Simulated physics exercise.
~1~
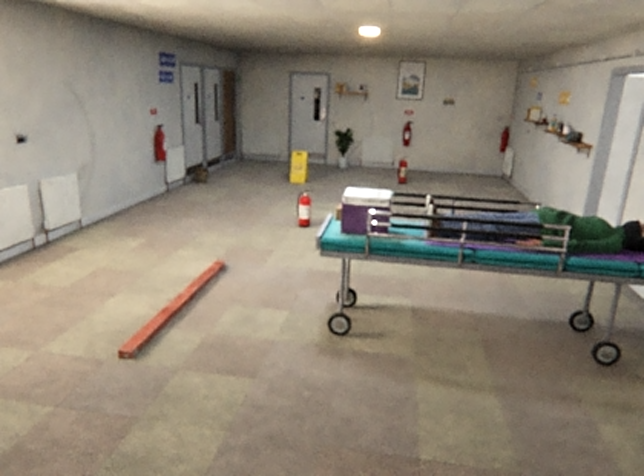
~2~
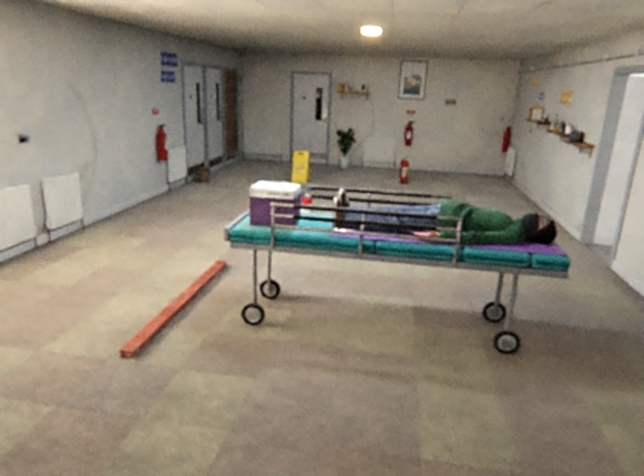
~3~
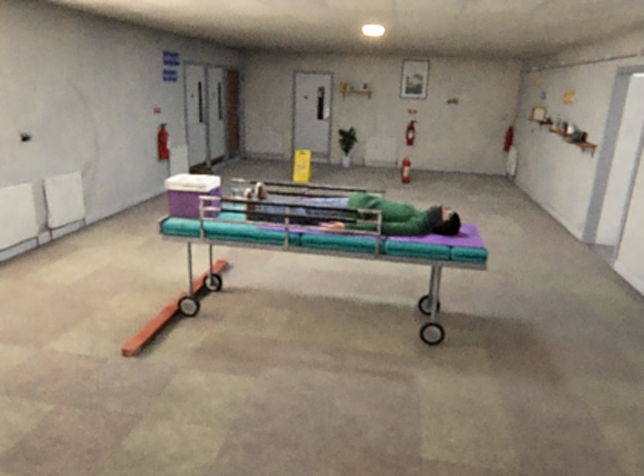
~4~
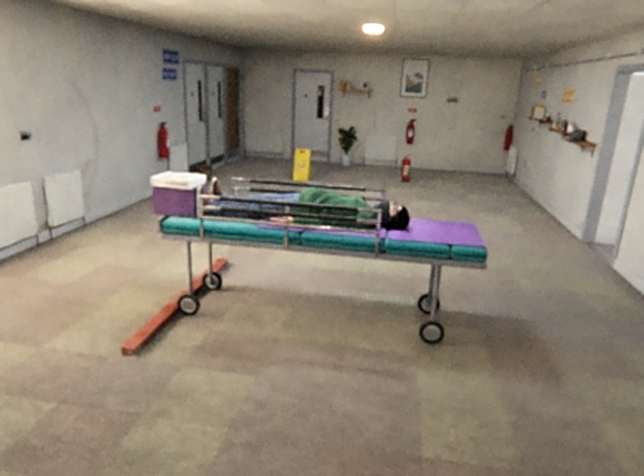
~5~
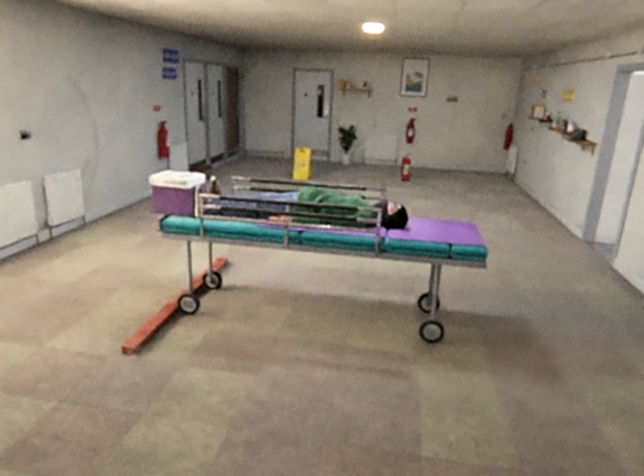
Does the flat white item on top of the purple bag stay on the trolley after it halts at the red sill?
Yes, the white item stays on, still resting on top of the purple bag at the foot end of the trolley.
